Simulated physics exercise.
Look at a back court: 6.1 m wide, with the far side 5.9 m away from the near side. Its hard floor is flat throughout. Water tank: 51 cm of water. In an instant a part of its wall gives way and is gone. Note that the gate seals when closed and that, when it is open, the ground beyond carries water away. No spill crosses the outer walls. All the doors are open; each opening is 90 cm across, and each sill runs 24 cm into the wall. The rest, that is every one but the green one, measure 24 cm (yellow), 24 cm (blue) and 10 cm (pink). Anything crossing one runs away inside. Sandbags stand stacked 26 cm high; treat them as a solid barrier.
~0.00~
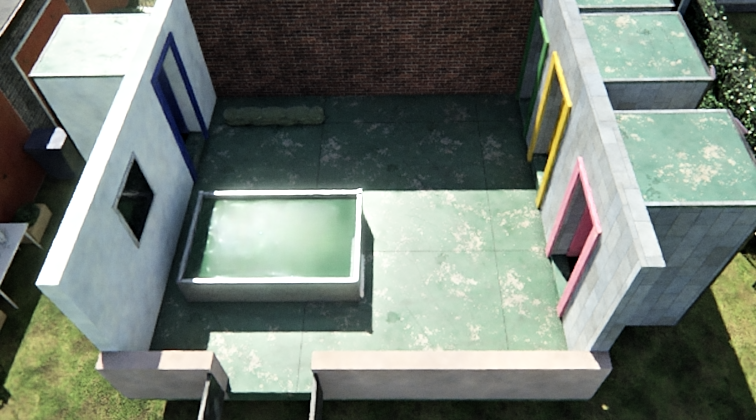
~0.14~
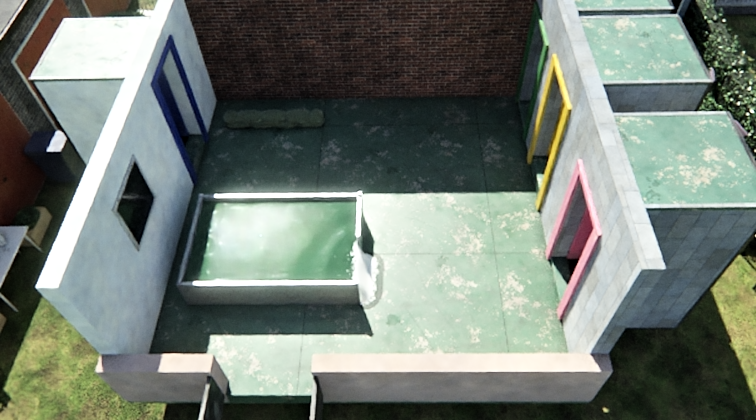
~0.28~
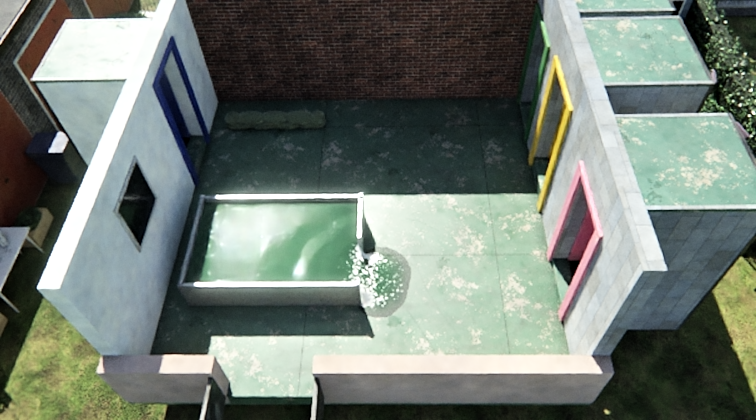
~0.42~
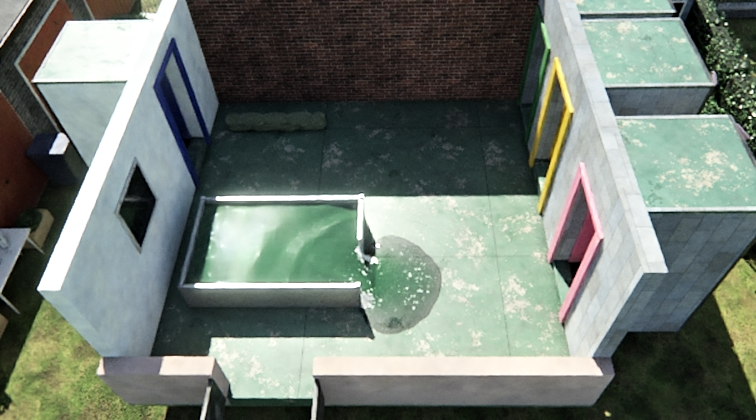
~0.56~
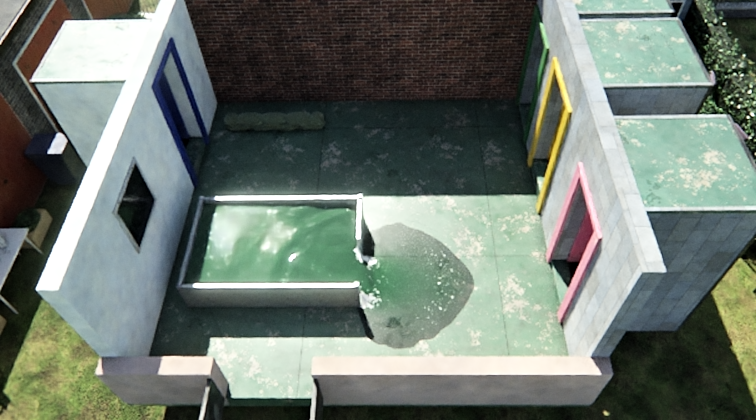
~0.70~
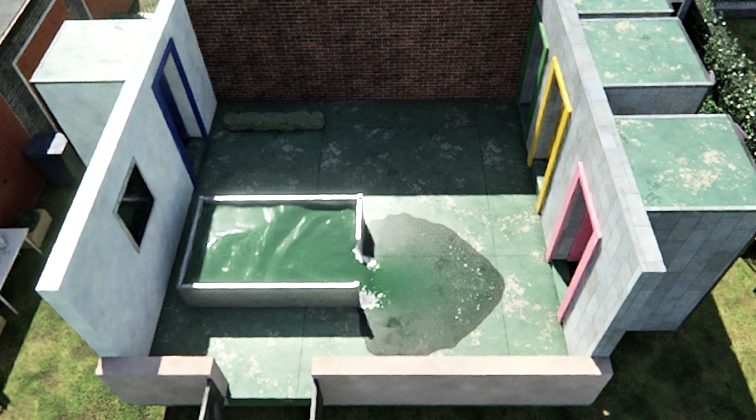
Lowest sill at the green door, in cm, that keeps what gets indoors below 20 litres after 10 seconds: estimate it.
My estimate is 8 cm.
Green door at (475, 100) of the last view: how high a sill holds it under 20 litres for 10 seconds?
Around 9.5 cm would do it.
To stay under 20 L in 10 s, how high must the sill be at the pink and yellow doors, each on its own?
You'd want about 16 centimetres at pink and about 6.0 centimetres at yellow.
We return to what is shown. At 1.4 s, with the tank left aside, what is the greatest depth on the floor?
Around 26 centimetres.
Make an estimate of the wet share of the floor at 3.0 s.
Wet share: Around 30 %.
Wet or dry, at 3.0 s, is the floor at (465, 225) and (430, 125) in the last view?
Note: Point one reached; point two not yet reached.
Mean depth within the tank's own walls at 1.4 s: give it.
About 41 centimetres.
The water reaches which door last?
Answer: Blue.
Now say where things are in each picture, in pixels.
Still water, 51 cm deep, in the water tank at (275, 237); the green door at (531, 76) is dry, in the first frame.
The front is at (380, 269), 0.4 m from the gap at (357, 272); 0.2 m2 of floor is wet, 51 cm left at the back, in the second frame.
The gap is at (358, 274), the front 0.7 m out at (404, 287); the back of the water tank holds 51 cm, in the third frame.
The gap is at (358, 276), the front 1.2 m out at (435, 288); the back of the water tank holds 51 cm, in the fourth frame.
The gap is at (357, 276), the front 1.7 m out at (465, 291); the back of the water tank holds 51 cm, in the fifth frame.
The front is at (496, 294), 2.2 m from the gap at (357, 275); 3.2 m2 of floor is wet, 51 cm left at the back; 3.2 m in a straight line remain to the green door at (531, 81), in the sixth frame.
After 1.4 s water covers 25 % of the floor, deepest (26 cm) near (372, 291); it has not reached the green door.
After 3.0 s water covers 30 % of the floor, deepest (24 cm) near (510, 368); 2 cm at the green door, 0 litres in over its 9 cm sill.
After 10.0 s water covers 90 % of the floor, deepest (11 cm) near (217, 107); 10 cm at the green door, 12 litres in over its 9 cm sill.
At the green door as built, the water arrived by 2.8 s and peaked near 11 cm at 8.0 s.
Run again over the same 10 s with other heights there, 33 litres in over 6.5 cm, 12 litres over 9 cm. The limit of 20 litres is kept from about 8 cm up.
